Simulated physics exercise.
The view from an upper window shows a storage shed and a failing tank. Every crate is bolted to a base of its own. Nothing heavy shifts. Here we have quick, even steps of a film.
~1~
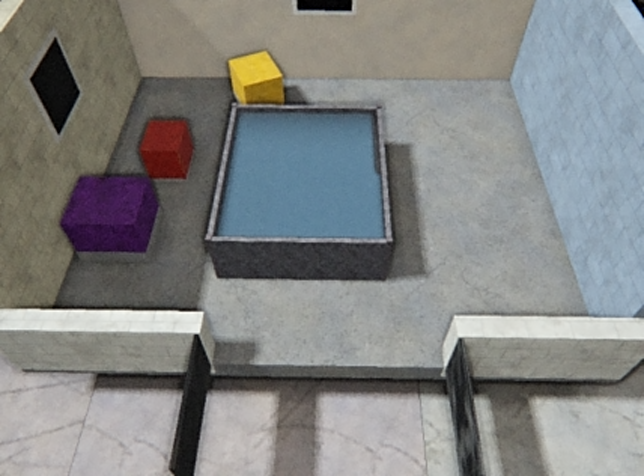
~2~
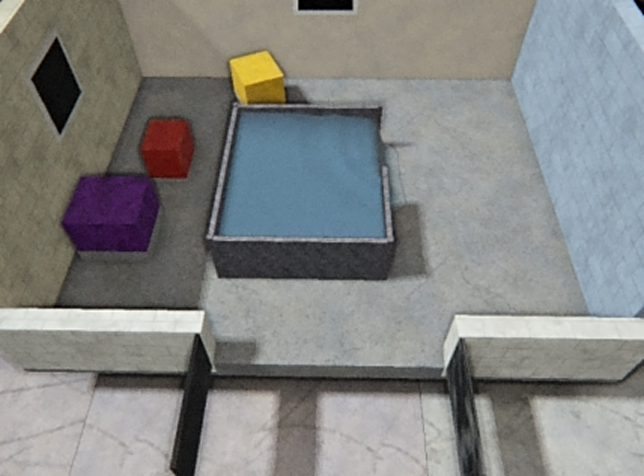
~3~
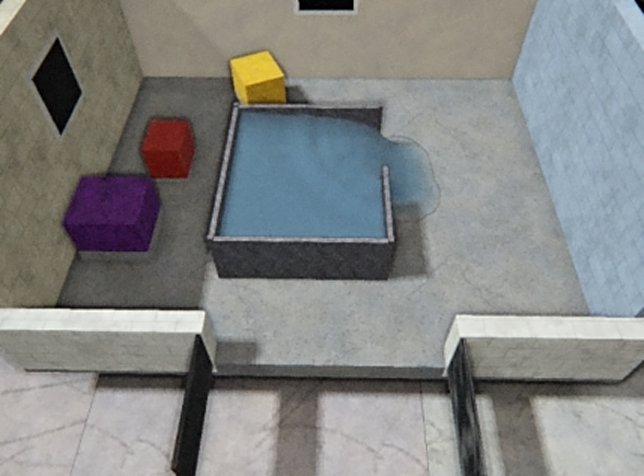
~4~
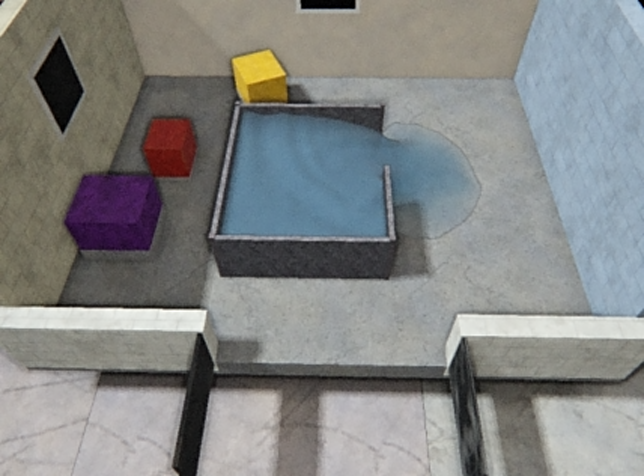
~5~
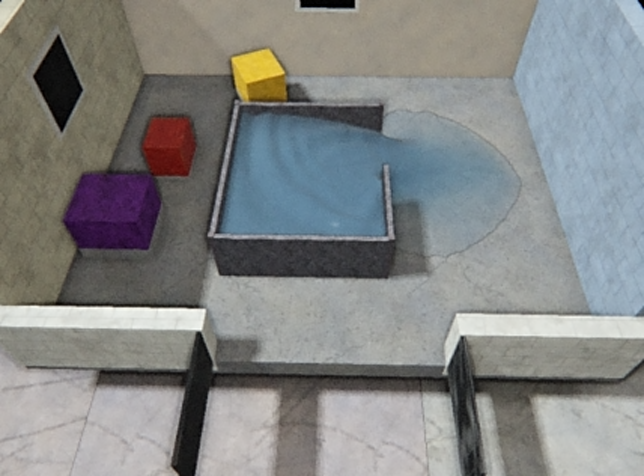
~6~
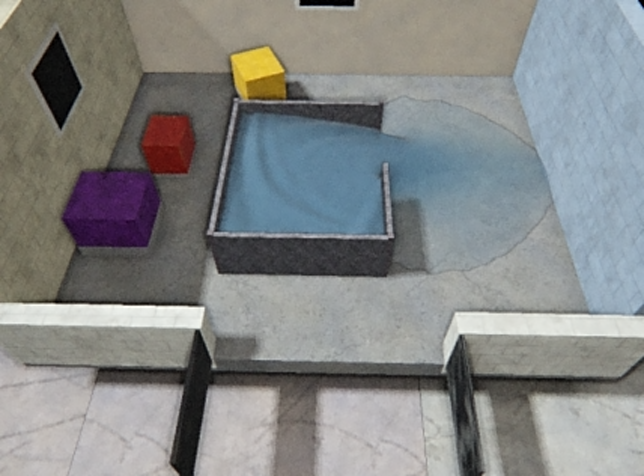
A dark-walled water tank opens on its right side and water spreads across the floor.
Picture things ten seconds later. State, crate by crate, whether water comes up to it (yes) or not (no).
The yellow crate picks up moisture. The purple crate remains moisture-free. The red crate picks up moisture.
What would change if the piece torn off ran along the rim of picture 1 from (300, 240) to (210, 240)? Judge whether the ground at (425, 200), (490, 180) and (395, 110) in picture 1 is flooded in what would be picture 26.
Those three places would be still unsoaked, still unsoaked and still unsoaked, in that order.
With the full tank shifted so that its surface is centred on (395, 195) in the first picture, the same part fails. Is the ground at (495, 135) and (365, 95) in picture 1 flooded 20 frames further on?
Submerged, submerged.
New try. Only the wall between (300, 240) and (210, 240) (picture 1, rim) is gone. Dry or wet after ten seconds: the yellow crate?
My reading: Yellow escapes it.
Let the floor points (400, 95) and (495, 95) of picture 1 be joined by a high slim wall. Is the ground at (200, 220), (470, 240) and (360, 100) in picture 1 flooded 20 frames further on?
One by one: Spared, soaked, soaked.
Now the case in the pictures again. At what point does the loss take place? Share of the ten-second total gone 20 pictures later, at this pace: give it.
My reading is near 5 per cent.
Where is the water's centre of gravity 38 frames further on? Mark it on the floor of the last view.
Close to pixel (362, 177).
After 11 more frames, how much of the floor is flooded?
About 35 per cent.
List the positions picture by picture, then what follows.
In the first picture, still water in the water tank at (304, 170).
In the second picture, the front is at (393, 209), out from the gap at (377, 163).
In the third picture, the front is at (408, 142), out from the gap at (378, 165).
In the fourth picture, the front is at (474, 190), out from the gap at (379, 166).
In the fifth picture, water pours out at (378, 165) and has run to (515, 187).
In the sixth picture, water pours out at (378, 163) and has run to (538, 157).
A moment on, water covers 30 % of the floor; the yellow crate not reached, the purple crate not reached, the red crate not reached.
Next, water covers 35 % of the floor; the yellow crate not reached, the purple crate not reached, the red crate not reached.
Then, water covers 60 % of the floor; the yellow crate water round its plinth, the purple crate not reached, the red crate not reached.
Later, water covers 90 % of the floor; the yellow crate water round its plinth, the purple crate water round its plinth, the red crate water round its plinth.
In the end, water covers 100 % of the floor; the yellow crate was topped, the purple crate stayed above the water, the red crate was topped.
